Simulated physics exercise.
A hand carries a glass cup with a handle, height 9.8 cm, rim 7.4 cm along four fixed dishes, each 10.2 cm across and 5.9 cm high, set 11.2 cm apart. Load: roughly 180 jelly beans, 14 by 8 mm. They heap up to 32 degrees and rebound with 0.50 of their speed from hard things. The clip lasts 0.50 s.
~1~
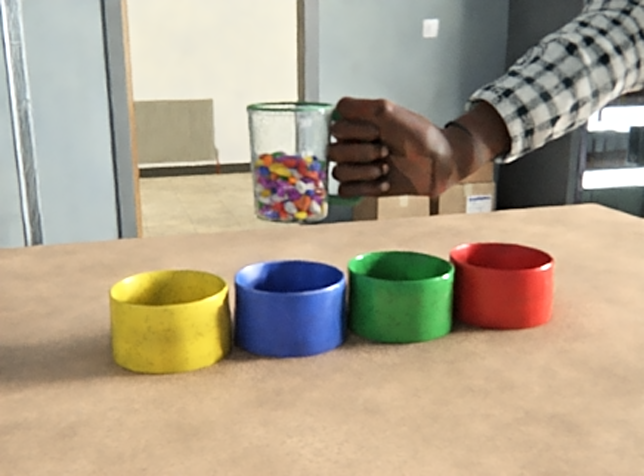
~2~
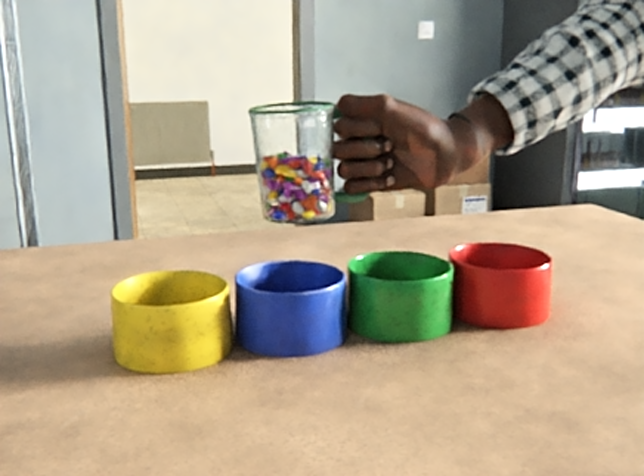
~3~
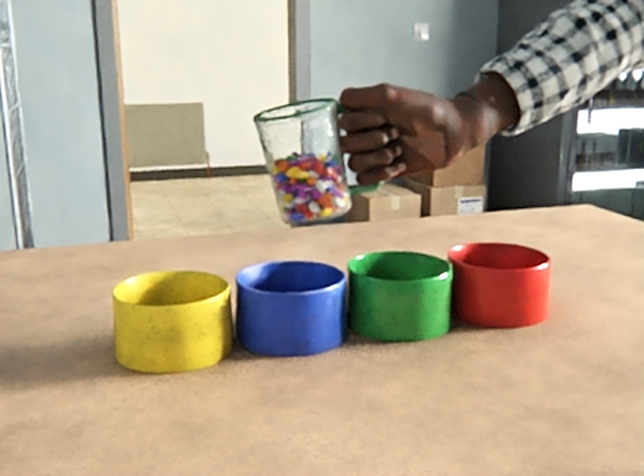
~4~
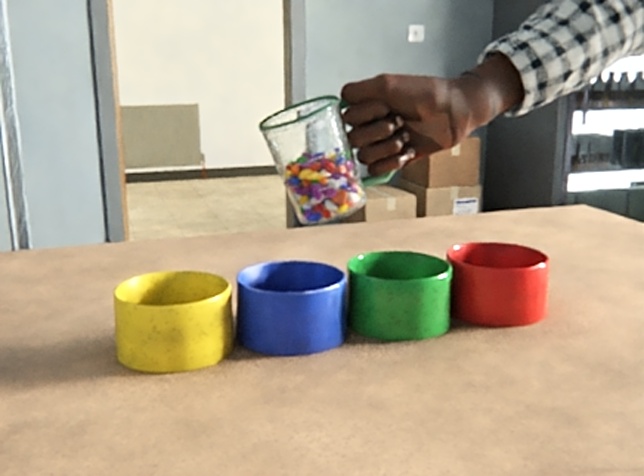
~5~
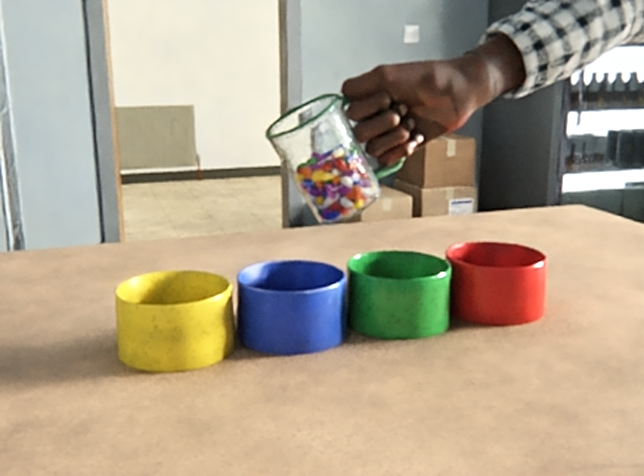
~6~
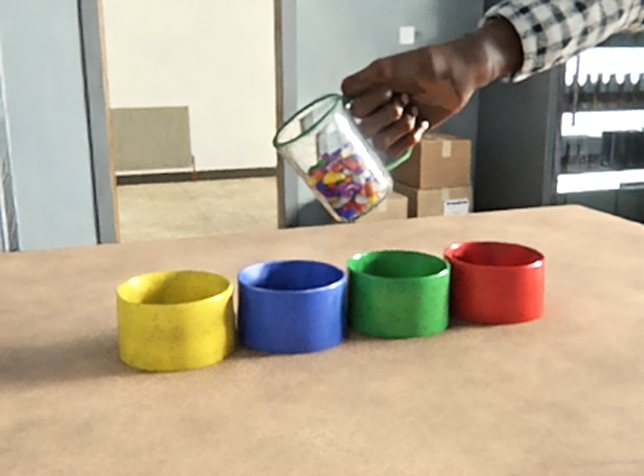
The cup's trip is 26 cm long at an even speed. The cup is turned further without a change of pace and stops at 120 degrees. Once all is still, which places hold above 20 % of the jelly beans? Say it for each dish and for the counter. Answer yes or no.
Red dish: No; blue dish: No; green dish: Yes; yellow dish: No; on the counter: No.
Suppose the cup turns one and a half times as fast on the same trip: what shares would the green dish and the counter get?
Green 20, counter 20.
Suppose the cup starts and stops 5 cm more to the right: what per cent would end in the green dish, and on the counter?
Then: Green 90, counter 0.
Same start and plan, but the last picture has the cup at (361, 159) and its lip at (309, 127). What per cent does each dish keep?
Red 100, blue 0, green 0, yellow 0.
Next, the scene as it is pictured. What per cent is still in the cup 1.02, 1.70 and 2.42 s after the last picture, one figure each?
About 65, 0, 0.
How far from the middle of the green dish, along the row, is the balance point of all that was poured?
Some 1 cm to the left.
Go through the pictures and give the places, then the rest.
In the first frame, cup at (291, 161), tilt 0 degrees, lip at (249, 108), moved 0.0 cm; middle of the pieces at (295, 180); yellow dish at (170, 288); blue dish at (290, 276); green dish at (400, 266); red dish at (501, 256).
In the second frame, cup at (295, 162), tilt 3 degrees, lip at (251, 111), moved 0.4 cm; middle of the pieces at (301, 180).
In the third frame, cup at (306, 162), tilt 12 degrees, lip at (256, 119), moved 1.4 cm; middle of the pieces at (313, 179).
In the fourth frame, cup at (316, 161), tilt 20 degrees, lip at (261, 127), moved 2.3 cm; middle of the pieces at (326, 177).
In the fifth frame, cup at (326, 161), tilt 28 degrees, lip at (268, 136), moved 3.3 cm; middle of the pieces at (338, 175).
In the sixth frame, cup at (335, 160), tilt 37 degrees, lip at (275, 145), moved 4.3 cm; middle of the pieces at (349, 173); yellow dish at (175, 287); blue dish at (292, 275); green dish at (398, 264); red dish at (494, 254).
Then, 1.02 s after the last picture, tilt 119 degrees; cup holds 65 %, green 20 %.
Then, 1.70 s after the last picture, tilt 120 degrees; cup holds 0 %, green 95 %.
Then, 2.42 s after the last picture, tilt 120 degrees; cup holds 0 %, green 95 %.
In the end, red 0 %, blue 0 %, green 95 %, yellow 0 %, counter 0 %.
